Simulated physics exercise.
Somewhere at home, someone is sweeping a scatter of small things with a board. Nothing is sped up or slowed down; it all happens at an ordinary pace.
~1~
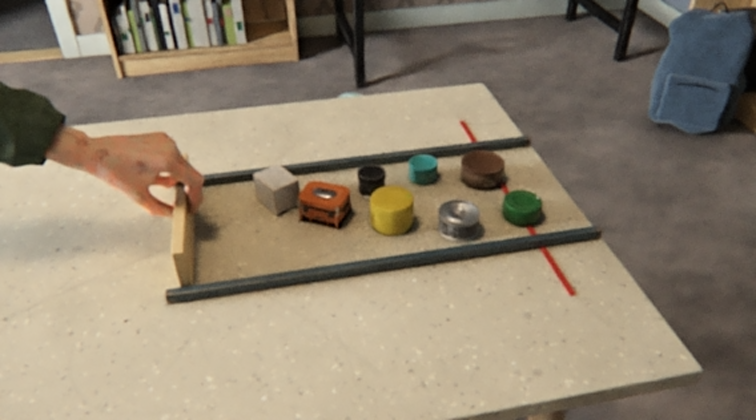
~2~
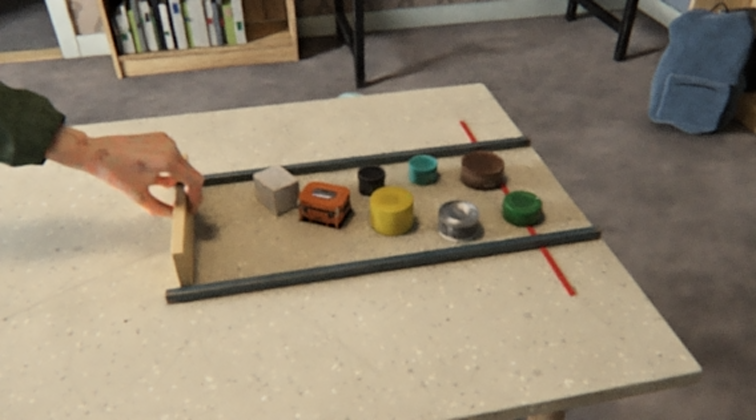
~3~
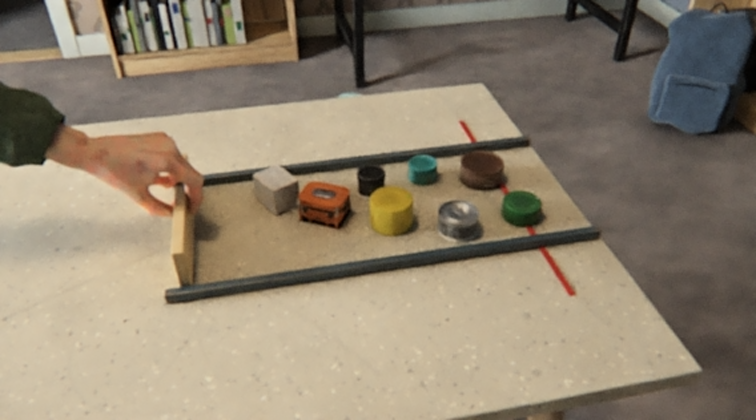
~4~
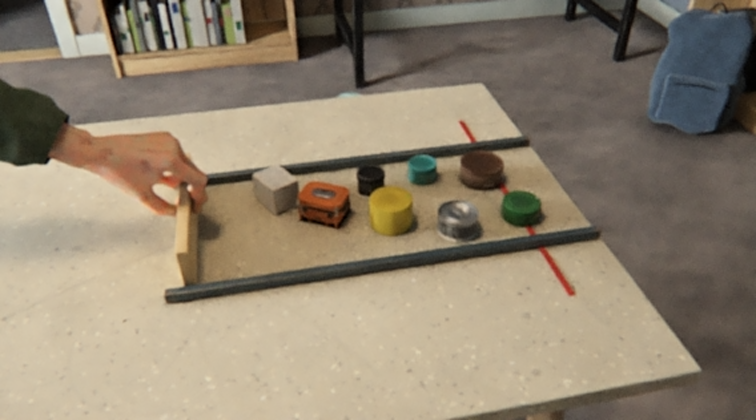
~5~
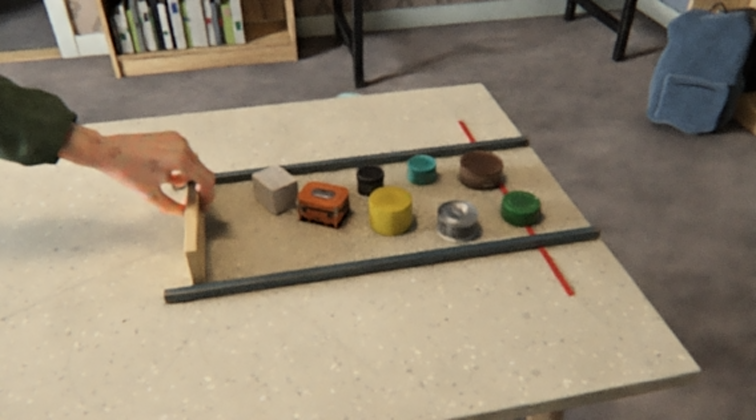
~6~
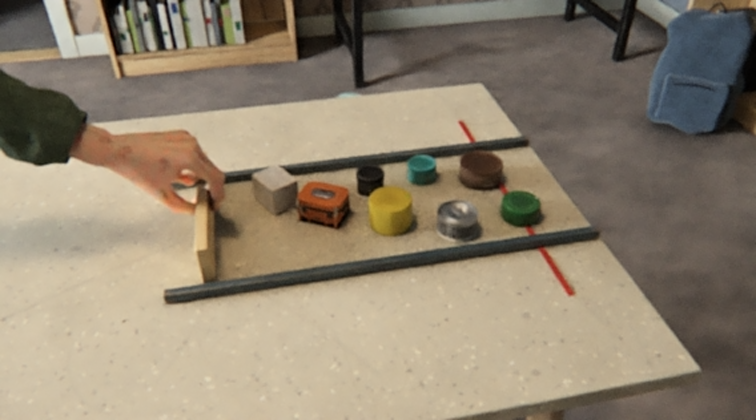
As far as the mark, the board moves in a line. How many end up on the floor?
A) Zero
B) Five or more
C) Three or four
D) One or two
Answer: D.
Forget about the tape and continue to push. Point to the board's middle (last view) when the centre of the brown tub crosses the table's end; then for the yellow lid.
Roughly at (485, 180) and roughly at (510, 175).
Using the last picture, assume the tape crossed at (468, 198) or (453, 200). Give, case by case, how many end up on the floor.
That would be 0, then 0.
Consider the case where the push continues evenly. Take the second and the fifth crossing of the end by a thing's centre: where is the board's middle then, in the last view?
Around (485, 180); afterwards around (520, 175).
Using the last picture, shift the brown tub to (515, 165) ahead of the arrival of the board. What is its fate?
In that case it is gone.
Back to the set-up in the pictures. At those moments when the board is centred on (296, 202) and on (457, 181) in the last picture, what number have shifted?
At first I count 2, and then 8.
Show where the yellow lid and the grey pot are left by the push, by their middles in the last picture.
The first one ends at (565, 186), the second at (548, 217).
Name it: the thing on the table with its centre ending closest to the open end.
That's the yellow lid.
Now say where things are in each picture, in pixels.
Green lid (522, 208); brown tub (482, 170); grey pot (458, 221); board (185, 217); tape (507, 193), in the first frame.
Brown tub (482, 170); turquoise tub (423, 170), in the second frame.
Grey pot (458, 221); white block (277, 189), in the third frame.
Green lid (521, 208); black tin (371, 182), in the fourth frame.
Brown tub (481, 170); yellow lid (391, 211), in the fifth frame.
Green lid (520, 208); brown tub (481, 170); grey pot (457, 221); board (205, 214); tape (506, 193), in the sixth frame.
Soon after, none off yet; green lid at rest near (520, 208); brown tub at rest near (481, 170); grey pot at rest near (457, 221).
After that, none off yet; green lid at rest near (520, 208); brown tub at rest near (481, 170); grey pot displaced about its own width near (485, 221).
And then, none off yet; green lid displaced about its own width near (554, 204); brown tub displaced about its own width near (520, 165); grey pot displaced about its own width near (515, 223).
In the end, the number that fall off is one or two; gone, brown tub and green lid.
